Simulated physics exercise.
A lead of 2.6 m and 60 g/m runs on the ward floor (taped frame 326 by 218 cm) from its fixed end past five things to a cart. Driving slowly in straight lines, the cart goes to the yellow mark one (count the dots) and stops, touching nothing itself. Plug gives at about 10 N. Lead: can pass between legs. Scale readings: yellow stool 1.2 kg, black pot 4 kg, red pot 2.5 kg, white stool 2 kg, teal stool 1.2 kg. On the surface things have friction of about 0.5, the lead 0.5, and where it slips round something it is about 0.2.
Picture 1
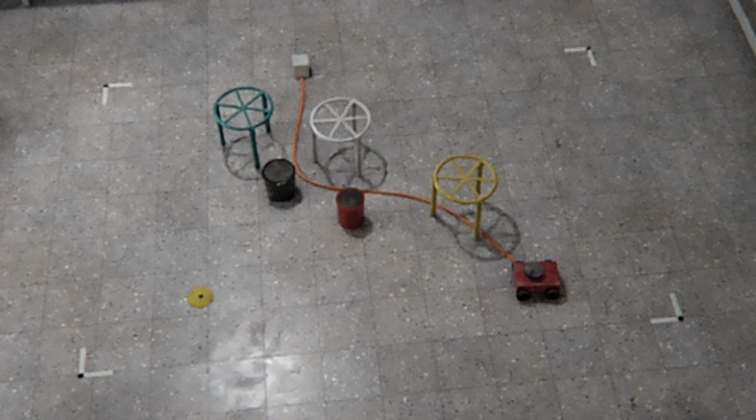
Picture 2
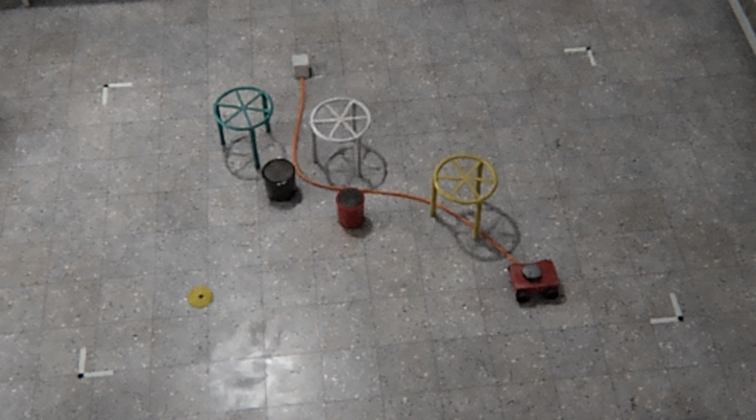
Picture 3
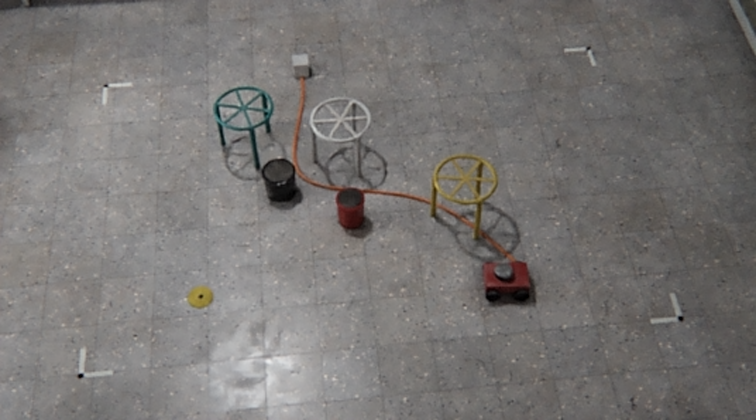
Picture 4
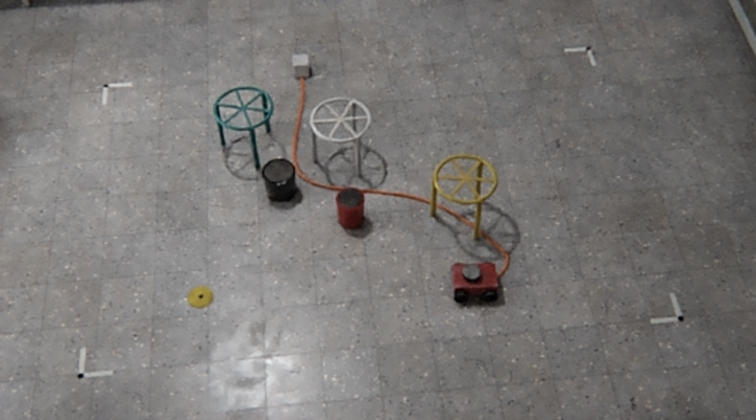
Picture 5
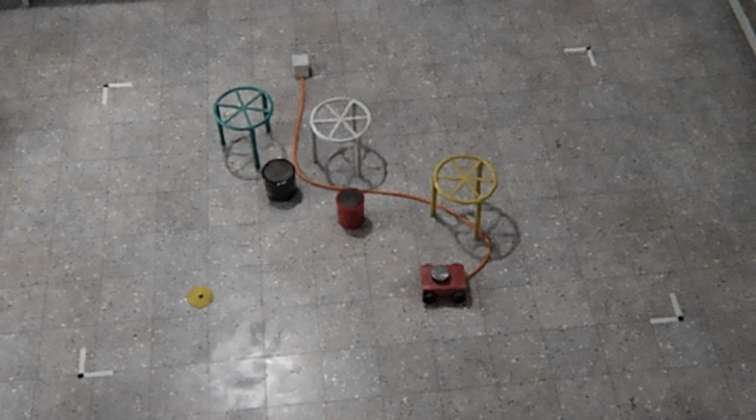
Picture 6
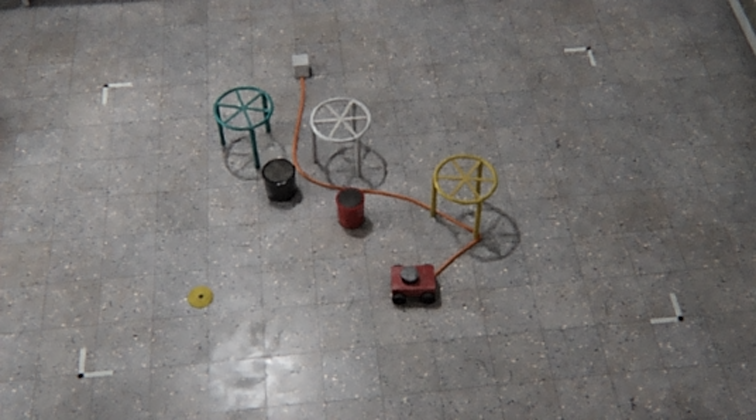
In this clip, a small red cart trailing an orange lead from a pale box rolls slowly left across a tiled floor, passing below the yellow stool, while the lead's near end swings left and the stools and pots stay still.
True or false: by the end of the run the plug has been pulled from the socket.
False.
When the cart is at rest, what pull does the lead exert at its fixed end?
The pull at the fixed end comes to around 2 N.
Next, cart at (364, 289), 2 N at the fixed end; yellow stool 5 cm off its start.
Then, cart at (307, 290), 2 N at the fixed end; yellow stool 17 cm off its start.
After that, cart at (248, 292), 3 N at the fixed end; yellow stool 34 cm off its start at (406, 183).
Later, cart at (202, 295), 2 N at the fixed end; yellow stool 48 cm off its start.
At the end, cart at (202, 295), 2 N at the fixed end; yellow stool 48 cm off its start at (381, 184).
